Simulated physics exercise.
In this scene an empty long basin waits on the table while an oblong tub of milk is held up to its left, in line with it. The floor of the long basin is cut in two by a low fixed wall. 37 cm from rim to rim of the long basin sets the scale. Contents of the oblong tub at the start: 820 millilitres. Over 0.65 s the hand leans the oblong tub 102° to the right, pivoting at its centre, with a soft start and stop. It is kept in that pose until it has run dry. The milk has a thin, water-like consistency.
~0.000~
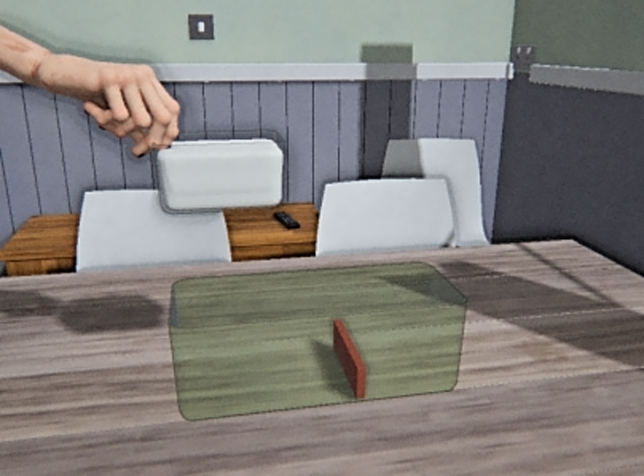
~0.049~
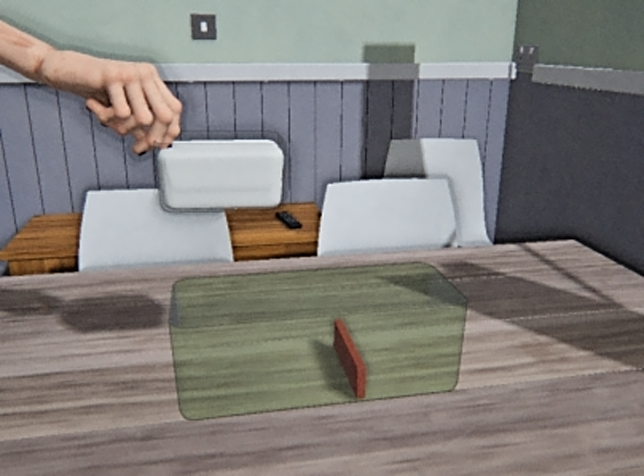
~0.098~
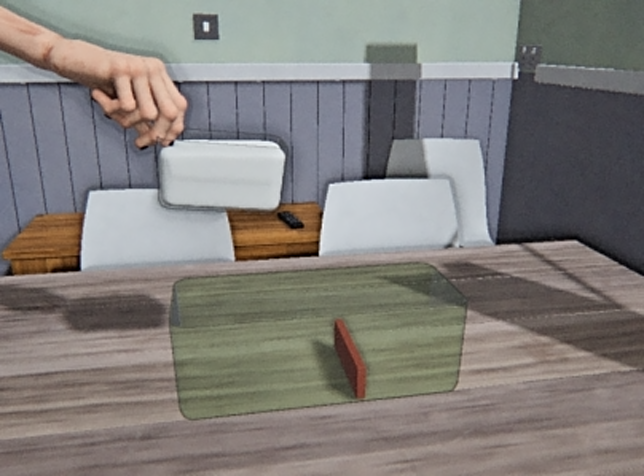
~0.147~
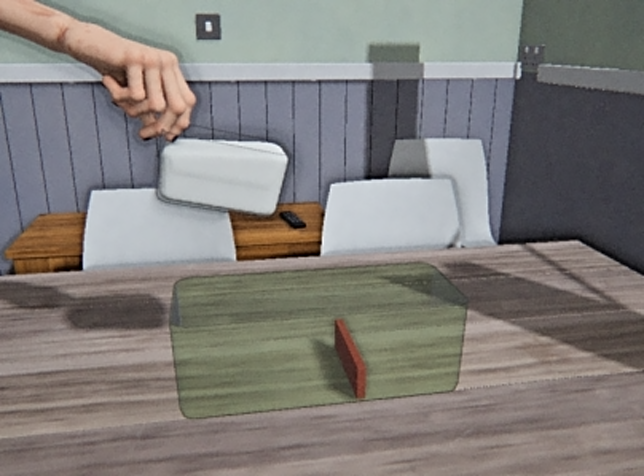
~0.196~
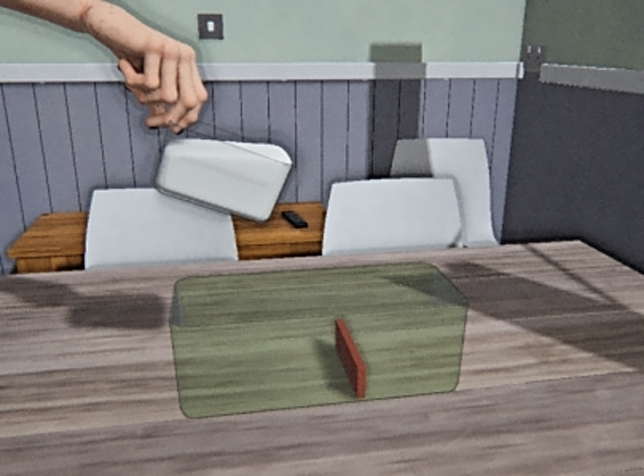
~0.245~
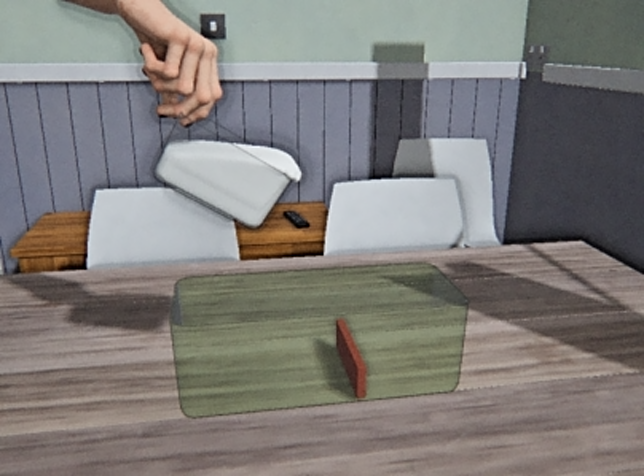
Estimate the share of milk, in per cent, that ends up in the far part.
About 35 per cent.
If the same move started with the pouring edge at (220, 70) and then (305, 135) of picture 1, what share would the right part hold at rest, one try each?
Result: 10 per cent, then 60 per cent.
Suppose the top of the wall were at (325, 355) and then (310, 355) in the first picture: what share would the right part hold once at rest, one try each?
I'd put it at about 55 per cent for the first and about 70 per cent for the second.
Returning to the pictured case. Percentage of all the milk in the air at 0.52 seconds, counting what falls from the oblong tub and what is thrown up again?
Some 48 % is the figure.
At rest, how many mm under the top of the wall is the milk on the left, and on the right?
Looks like roughly 30 mm on the left and roughly 30 mm on the right.
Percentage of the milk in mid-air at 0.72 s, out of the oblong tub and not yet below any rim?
Near 6 percent.
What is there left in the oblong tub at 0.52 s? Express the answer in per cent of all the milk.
Some 24 % of it is still there.
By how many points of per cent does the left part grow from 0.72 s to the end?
Near 12 in a hundred.
Then, 0.52 s in, the tilt is 92° and 25 per cent is still to pour, 12 is left of the wall and 15 right of it.
Then, 0.72 s in, the tilt is 102° and 5 per cent is still to pour, 50 is left of the wall and 37 right of it.
Then, 0.92 s in, the tilt is 102° and 1 per cent is still to pour, 57 is left of the wall and 34 right of it.
Then, 1.15 s in, the tilt is 102° and 0 per cent is still to pour, 61 is left of the wall and 35 right of it.
Finally, 61 per cent lies left of the wall, 35 right of it and 4 outside.
